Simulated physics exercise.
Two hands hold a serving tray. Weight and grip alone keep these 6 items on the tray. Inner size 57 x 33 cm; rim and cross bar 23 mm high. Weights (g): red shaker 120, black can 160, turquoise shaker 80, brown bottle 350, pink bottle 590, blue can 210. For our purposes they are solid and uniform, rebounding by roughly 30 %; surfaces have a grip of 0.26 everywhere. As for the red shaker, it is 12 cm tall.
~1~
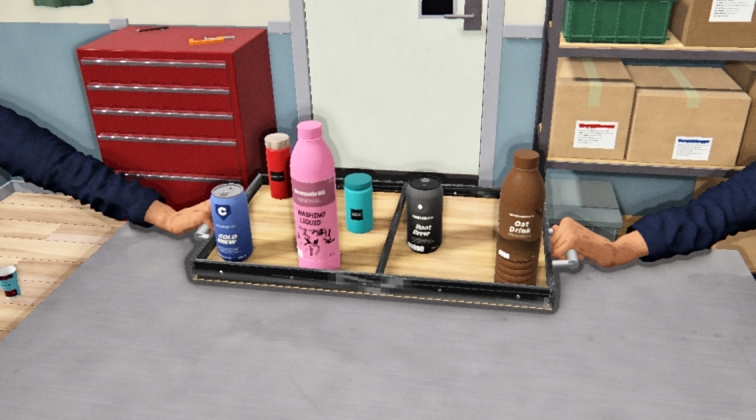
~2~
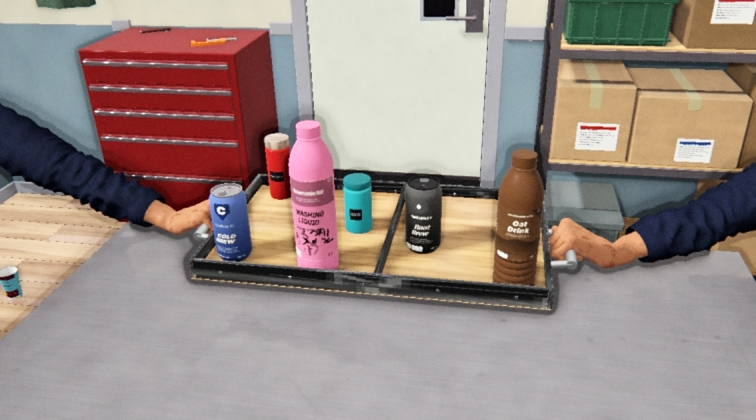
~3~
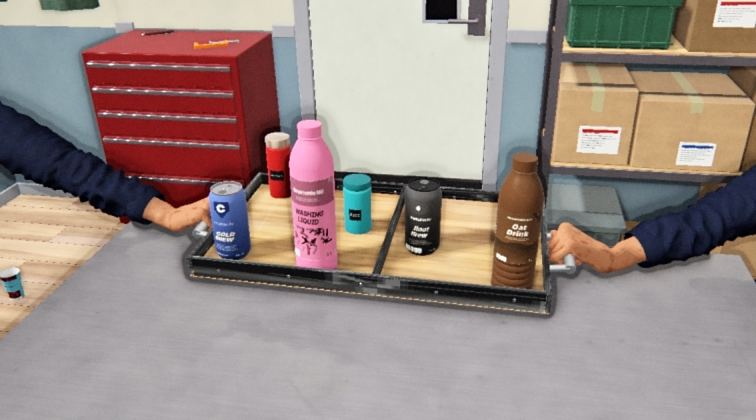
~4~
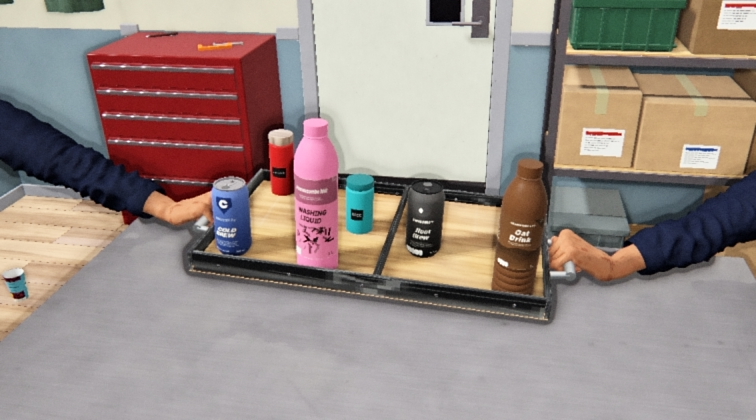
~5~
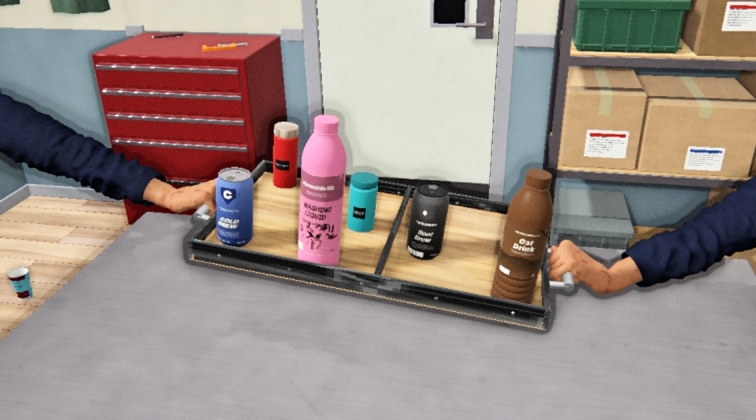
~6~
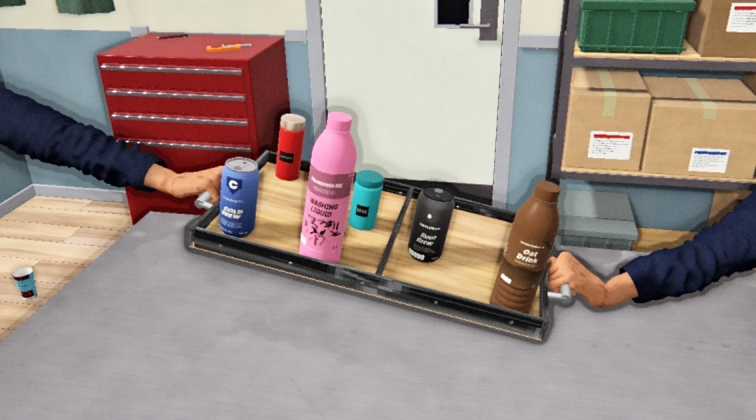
In a workshop, two hands tilt a tray of bottles and cans down to the right.
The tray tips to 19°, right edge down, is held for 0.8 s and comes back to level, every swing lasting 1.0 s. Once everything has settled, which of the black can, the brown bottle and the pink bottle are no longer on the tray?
Black can: No longer on it, brown bottle: No longer on it, pink bottle: Still on it.
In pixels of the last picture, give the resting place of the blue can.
It ends up near (361, 230).
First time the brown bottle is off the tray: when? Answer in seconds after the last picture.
Answer: Near 0.9 s.
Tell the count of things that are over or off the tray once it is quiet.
My answer is 4.
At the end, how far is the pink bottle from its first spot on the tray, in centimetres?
26 cm.
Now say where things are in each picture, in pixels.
In the first picture, tray level; black can (425, 215); brown bottle (520, 222); pink bottle (315, 200).
In the second picture, tray level; blue can (231, 224); red shaker (279, 167).
In the third picture, tray at 1°, right edge down; turquoise shaker (358, 204); blue can (230, 222).
In the fourth picture, tray at 3°, right edge down; red shaker (282, 163); turquoise shaker (360, 204).
In the fifth picture, tray at 7°, right edge down; blue can (235, 208); red shaker (286, 156).
In the sixth picture, tray at 11°, right edge down; black can (431, 225); brown bottle (528, 250); pink bottle (330, 191).
Then, 0.60 s on from there, tray at 19°, right edge down; pink bottle 4° off its base near (385, 203); black can moved 6 cm near (468, 245); brown bottle 5° off its base near (546, 275).
Then, 1.00 s on from there, tray at 19°, right edge down; brown bottle now off the tray; pink bottle on its side near (438, 258); black can 21° off its base near (539, 269).
Then, 1.30 s on from there, tray at 19°, right edge down; black can now off the tray; pink bottle on its side near (466, 284); red shaker on its side.
Then, 1.70 s on from there, tray at 12°, right edge down; pink bottle on its side near (468, 274); red shaker on its side; blue can moved 22 cm.
In the end, off the tray, black can and brown bottle; toppled on the tray, red shaker and pink bottle; not toppled but over 5 cm from the start, blue can; turquoise shaker under 5 cm from the start. At the end, from the last picture's camera, black can near (615, 344), brown bottle near (553, 376).
